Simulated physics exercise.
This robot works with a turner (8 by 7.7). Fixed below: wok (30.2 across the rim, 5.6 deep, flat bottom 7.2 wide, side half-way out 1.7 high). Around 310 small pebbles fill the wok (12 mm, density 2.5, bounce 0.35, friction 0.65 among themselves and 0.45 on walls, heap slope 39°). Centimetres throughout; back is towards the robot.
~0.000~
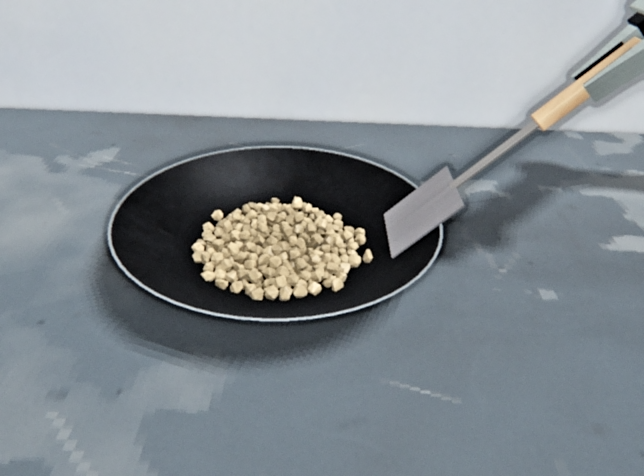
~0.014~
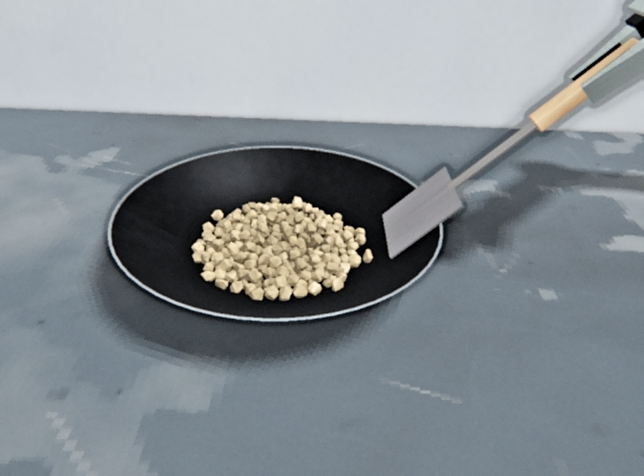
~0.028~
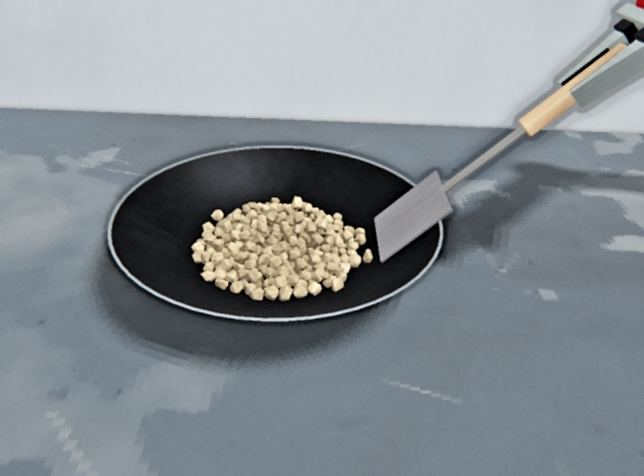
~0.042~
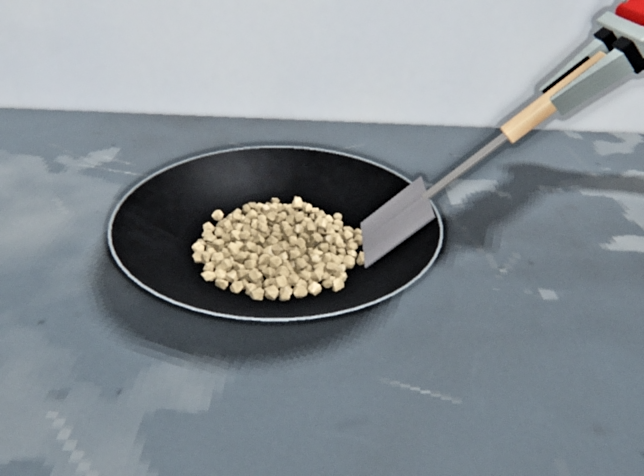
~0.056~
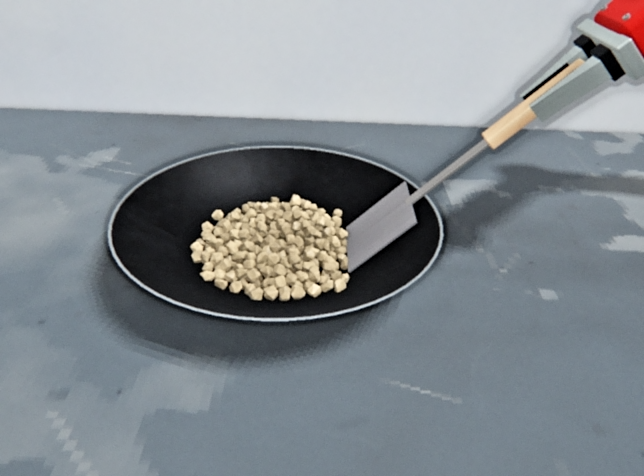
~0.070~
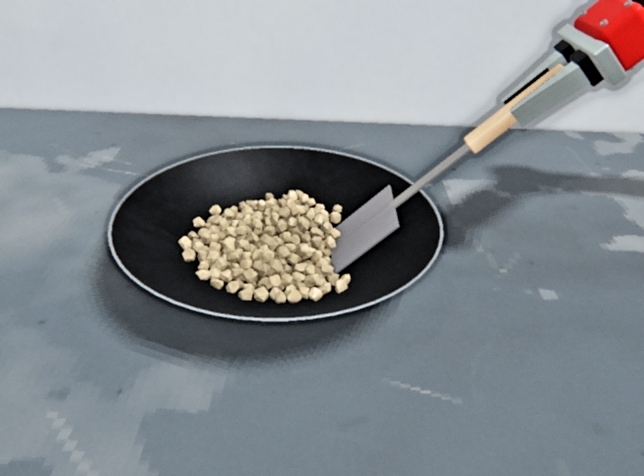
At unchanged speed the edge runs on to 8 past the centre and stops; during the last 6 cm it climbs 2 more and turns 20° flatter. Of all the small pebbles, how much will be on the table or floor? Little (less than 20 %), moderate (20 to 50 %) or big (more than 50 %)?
On the table or floor the share is moderate, 20 to 50 %.
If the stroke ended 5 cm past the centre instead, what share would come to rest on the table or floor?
Then about 5 per cent.
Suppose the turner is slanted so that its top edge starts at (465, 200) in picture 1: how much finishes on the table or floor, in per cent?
Some 25 per cent.
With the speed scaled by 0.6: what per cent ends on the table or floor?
About 10 per cent.
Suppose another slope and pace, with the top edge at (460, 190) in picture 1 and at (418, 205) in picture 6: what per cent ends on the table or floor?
Some 10 per cent.
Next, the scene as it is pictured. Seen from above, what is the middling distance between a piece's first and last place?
About 10 cm.
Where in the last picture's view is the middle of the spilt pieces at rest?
At about (69, 242).
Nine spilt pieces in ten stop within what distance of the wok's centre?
Roughly 30 cm.
By 0.11 s, sloping 46°, highest piece 8 above the table; 310 in the wok.
By 0.15 s, sloping 40°, highest piece 9 above the table; 310 in the wok.
By 0.37 s, sloping 26°, highest piece 7 above the table; 230 in the wok, 67 on the table or floor, 13 on the blade or in flight.
By 1.42 s, sloping 26°, highest piece 6 above the table; 230 in the wok, 80 on the table or floor.
Final count, 230 in the wok, 80 on the table or floor. That is 26 % on the table or floor.
